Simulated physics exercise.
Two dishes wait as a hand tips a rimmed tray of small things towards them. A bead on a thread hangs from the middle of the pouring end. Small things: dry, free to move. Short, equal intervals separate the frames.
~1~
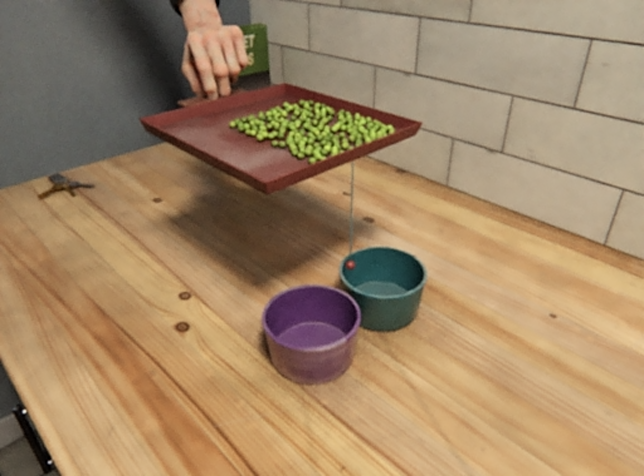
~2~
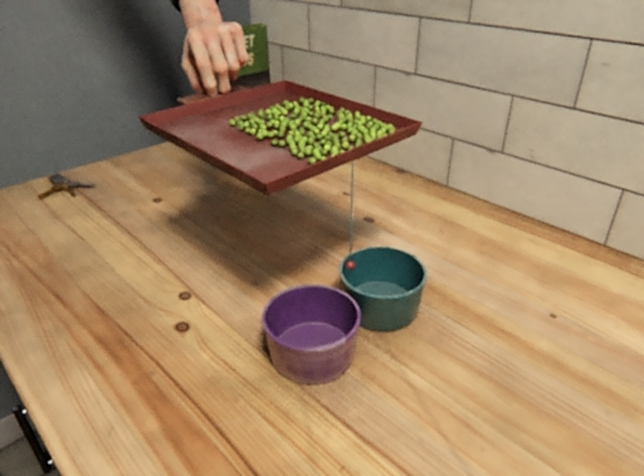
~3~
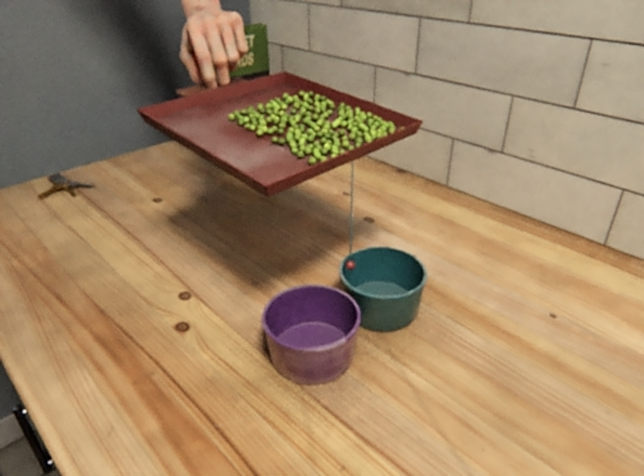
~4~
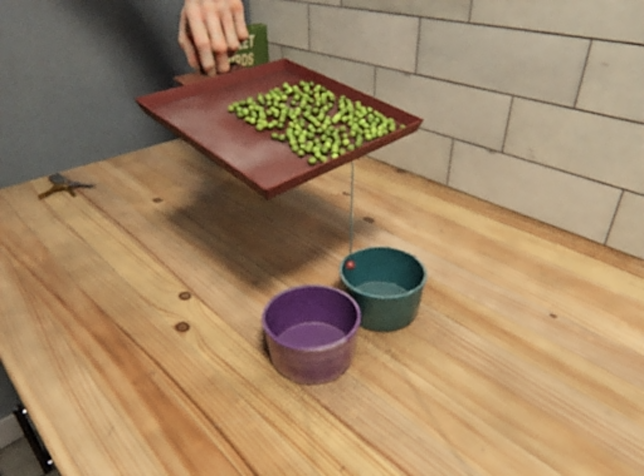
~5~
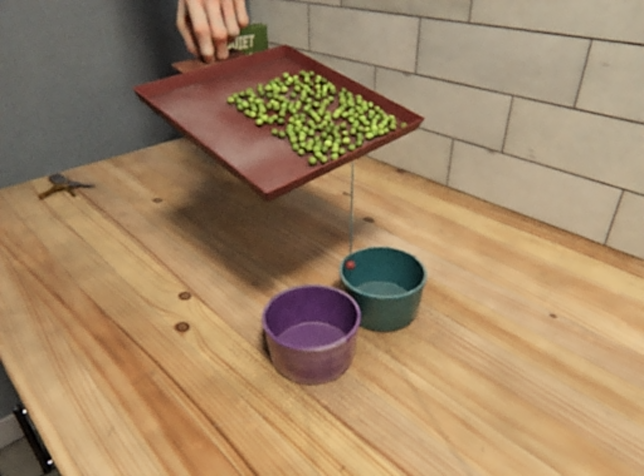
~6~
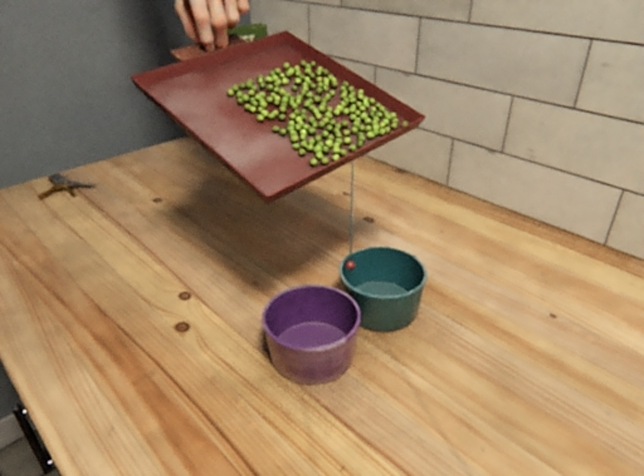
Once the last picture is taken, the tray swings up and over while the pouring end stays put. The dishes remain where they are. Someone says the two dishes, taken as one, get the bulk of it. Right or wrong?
Right, they get more than half.
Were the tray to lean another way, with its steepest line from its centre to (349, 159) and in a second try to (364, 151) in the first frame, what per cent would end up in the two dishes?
For the first aim it is 60 in a hundred, for the second 40 in a hundred.
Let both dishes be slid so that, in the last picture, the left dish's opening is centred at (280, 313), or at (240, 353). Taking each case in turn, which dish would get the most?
The first try: The left-side dish. The second: The right-side dish.
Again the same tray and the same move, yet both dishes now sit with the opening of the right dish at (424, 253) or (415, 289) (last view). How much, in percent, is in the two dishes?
In order, 40 % and 50 %.
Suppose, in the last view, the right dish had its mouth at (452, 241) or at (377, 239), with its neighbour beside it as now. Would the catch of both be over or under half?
Earlier try a minority share, later try a minority share.
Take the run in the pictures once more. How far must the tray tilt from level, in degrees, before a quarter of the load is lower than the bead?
Around 100°, give or take.
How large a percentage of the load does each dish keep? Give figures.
70 per cent goes to the left dish and 10 per cent to the right dish.
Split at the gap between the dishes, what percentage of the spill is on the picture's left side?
Close to 10 in a hundred.
Just after the last frame, tray tipped steeply; almost all on the tray; just a few in the left dish; just a few in the air.
A moment on, tray tipped right over; roughly two thirds on the tray; about a tenth in the left dish; just a few in the right dish; just a few outside both; roughly a third in the air.
Further on, tray tipped past a quarter turn; roughly two thirds in the left dish; about a tenth in the right dish; roughly a quarter outside both.
When it is over, tray tipped past a quarter turn; roughly two thirds in the left dish; about a tenth in the right dish; roughly a quarter outside both.
